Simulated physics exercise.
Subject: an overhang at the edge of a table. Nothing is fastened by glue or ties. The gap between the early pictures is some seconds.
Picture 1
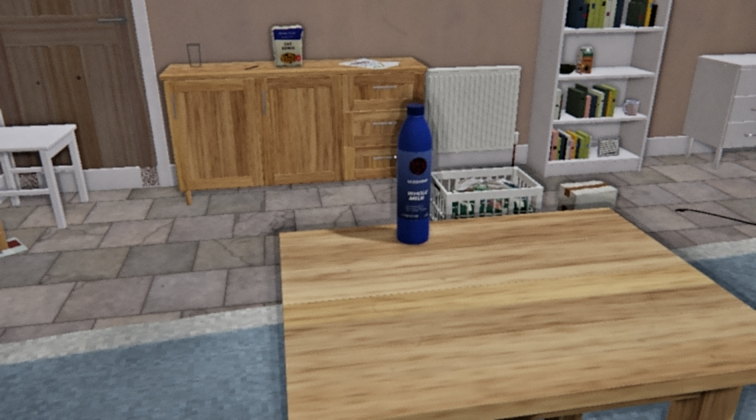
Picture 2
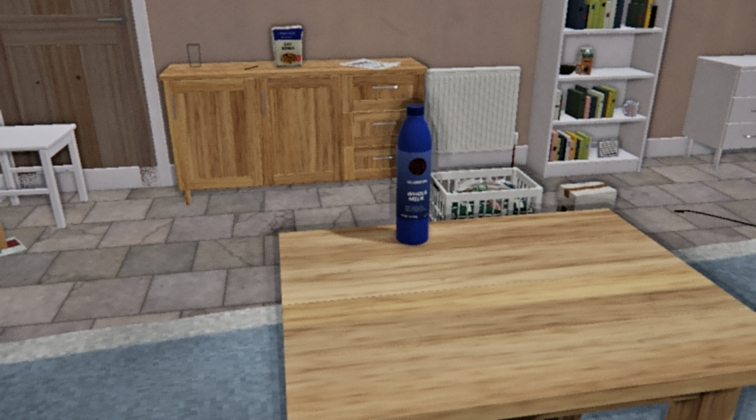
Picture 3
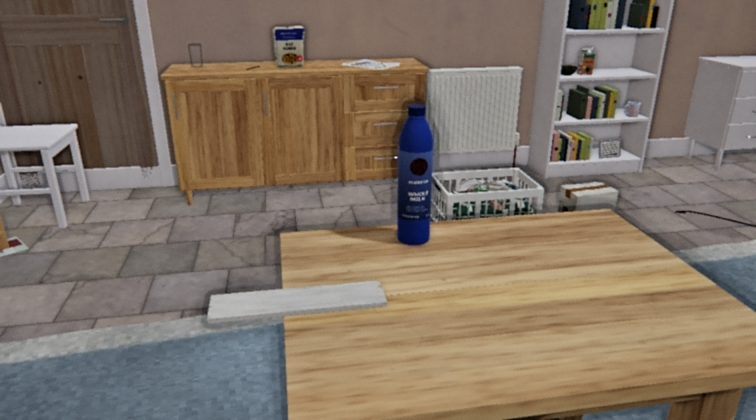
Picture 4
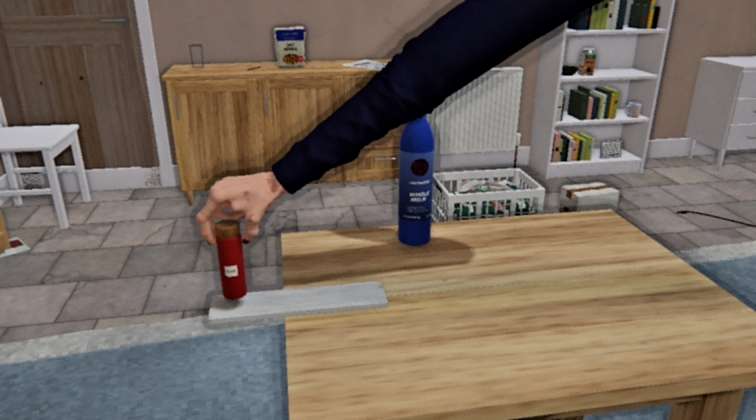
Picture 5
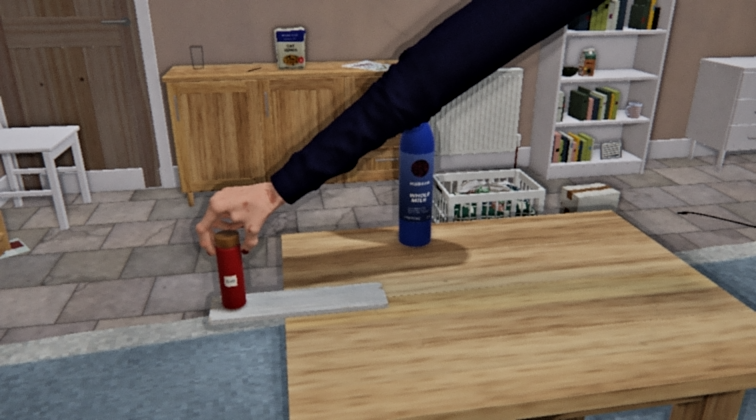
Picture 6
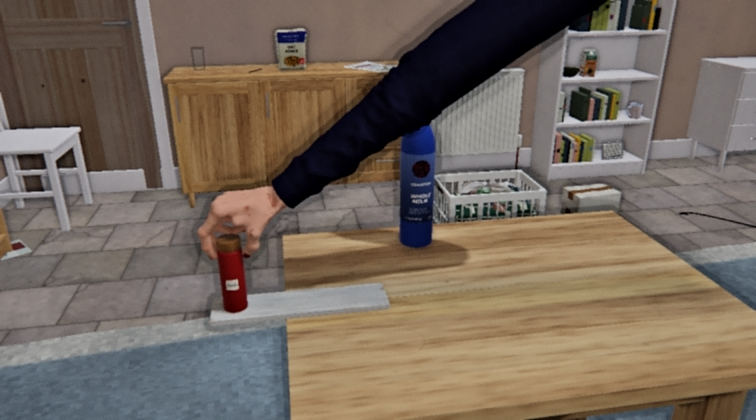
In a room with a wooden table holding a blue bottle, a pale flat board appears, jutting past the table's left edge; then a dark-sleeved arm lowers a red shaker onto its overhanging end and keeps hold of it.
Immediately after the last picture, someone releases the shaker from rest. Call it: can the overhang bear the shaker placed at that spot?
It cannot.
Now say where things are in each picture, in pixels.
In the first picture, the last thing is not in view yet; blue bottle (414, 175).
In the second picture, the last thing is not in view yet; blue bottle (414, 176).
In the third picture, the last thing is not in view yet; blue bottle (415, 176).
The fourth picture shows on its way; red shaker (231, 260); blue bottle (416, 176).
The fifth picture shows in place under the hand; red shaker (231, 269); blue bottle (416, 177).
The sixth picture shows in place under the hand; red shaker (232, 274); blue bottle (417, 178).
Then, 0.90 s on from there, red shaker and white plank now down on the floor or falling.
Then, 1.10 s on from there, things are still on the move.
In the end, down on the floor or falling, red shaker and white plank; blue bottle unmoved. The plank goes over.
